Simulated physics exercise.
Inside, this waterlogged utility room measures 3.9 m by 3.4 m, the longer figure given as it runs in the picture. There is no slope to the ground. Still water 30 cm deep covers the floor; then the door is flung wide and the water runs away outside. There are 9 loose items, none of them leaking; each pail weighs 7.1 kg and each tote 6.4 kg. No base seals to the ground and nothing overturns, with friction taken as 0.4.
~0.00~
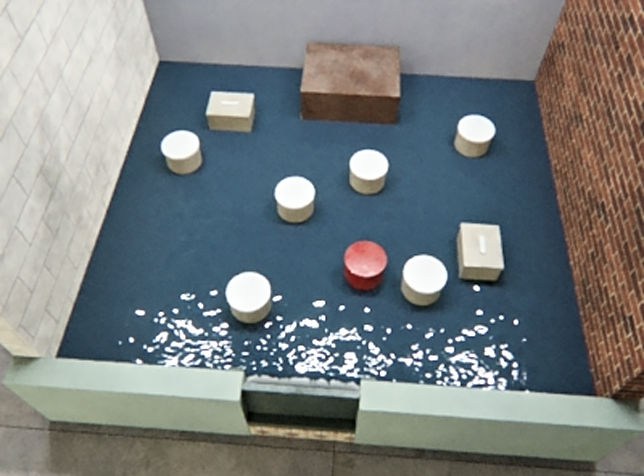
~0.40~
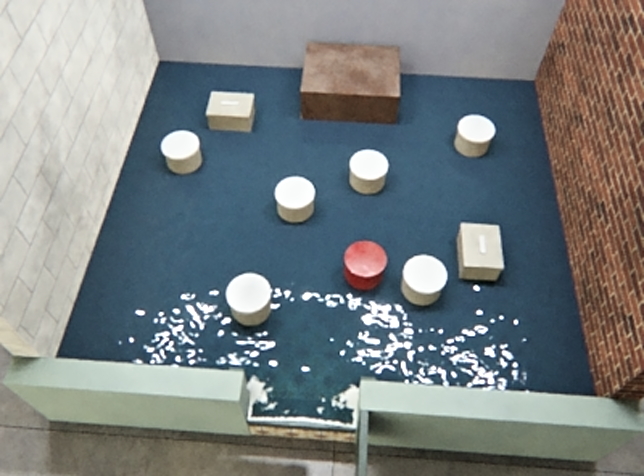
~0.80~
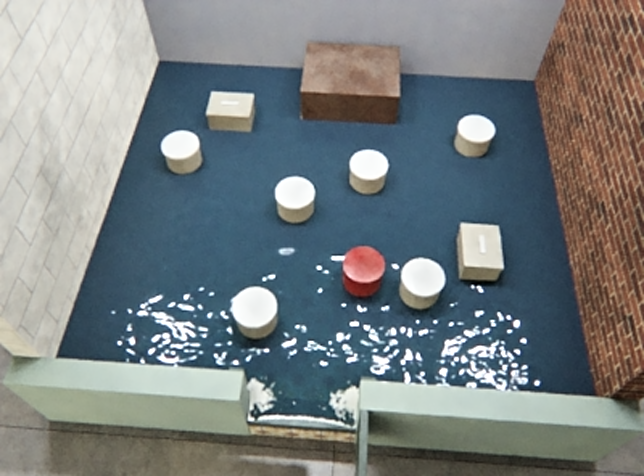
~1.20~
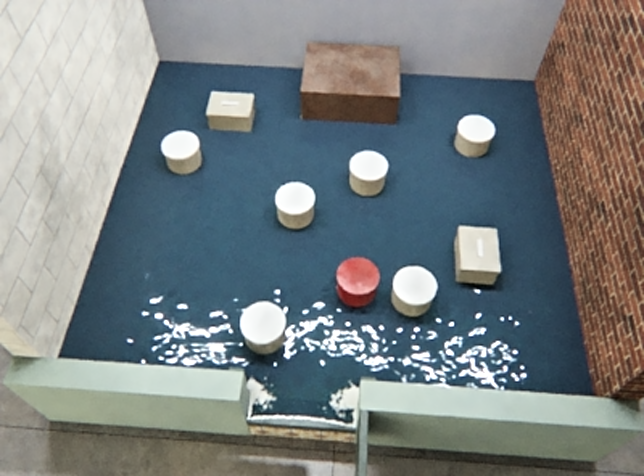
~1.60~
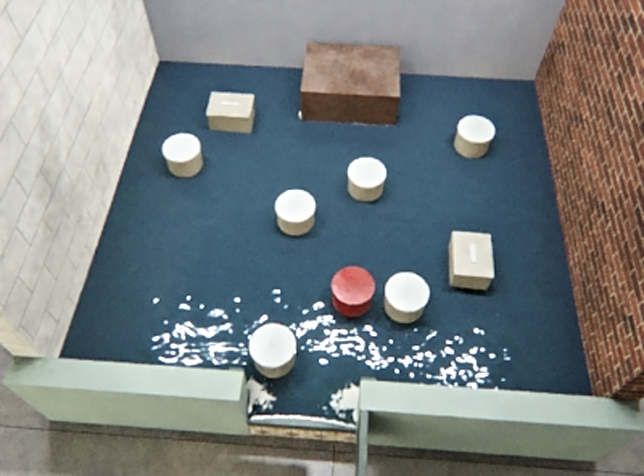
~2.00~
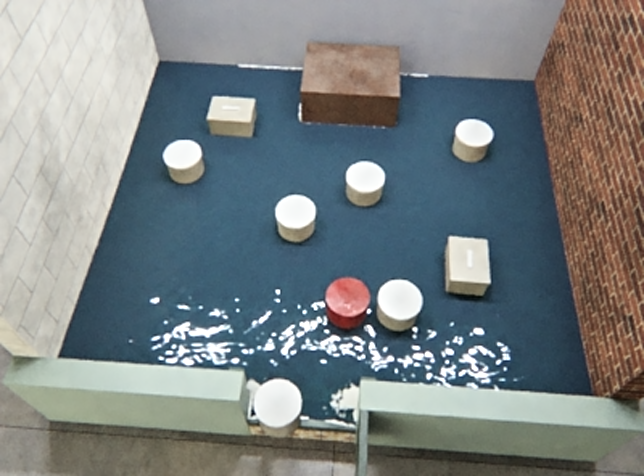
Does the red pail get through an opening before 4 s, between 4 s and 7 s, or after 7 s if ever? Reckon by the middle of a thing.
Before 4 s.
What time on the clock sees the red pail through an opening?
Close to 3.5 s, I'd say.
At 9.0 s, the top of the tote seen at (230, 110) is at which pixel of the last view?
Estimated top position: Near (234, 150).
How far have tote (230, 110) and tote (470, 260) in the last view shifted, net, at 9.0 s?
Put simply, 50 cm for the first and 140 cm for the second.
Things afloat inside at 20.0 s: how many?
The count is 3.
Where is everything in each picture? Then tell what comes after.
The first frame shows the red pail at (366, 259) floats; 30 cm deep round most things; 0 of 9 have shifted.
The second frame shows the red pail at (366, 259) floats; 30 cm deep round most things; 0 of 9 have shifted.
The third frame shows the red pail at (364, 264) floats, 4 cm from its start; 30 cm deep round most things; 1 of 9 have shifted.
The fourth frame shows the red pail at (358, 276) floats, 15 cm from its start; about 3540 L in view; 3 of 9 have shifted.
The fifth frame shows the red pail at (353, 285), afloat, 24 cm from its start; 28 cm deep round most things; 6 of 9 have shifted.
The sixth frame shows the red pail at (348, 297) floats, 35 cm from its start; about 3410 L in view; 7 of 9 have shifted.
After 4.0 s the red pail has gone out (at 3.5 s); 2 of 9 are out; 7 afloat.
After 9.0 s the red pail has gone out (at 3.5 s); 4 of 9 are out; 5 afloat.
After 16.0 s the red pail has gone out (at 3.5 s); 6 of 9 are out; 3 afloat.
After 20.0 s the red pail has gone out (at 3.5 s); 6 of 9 are out; 3 afloat.
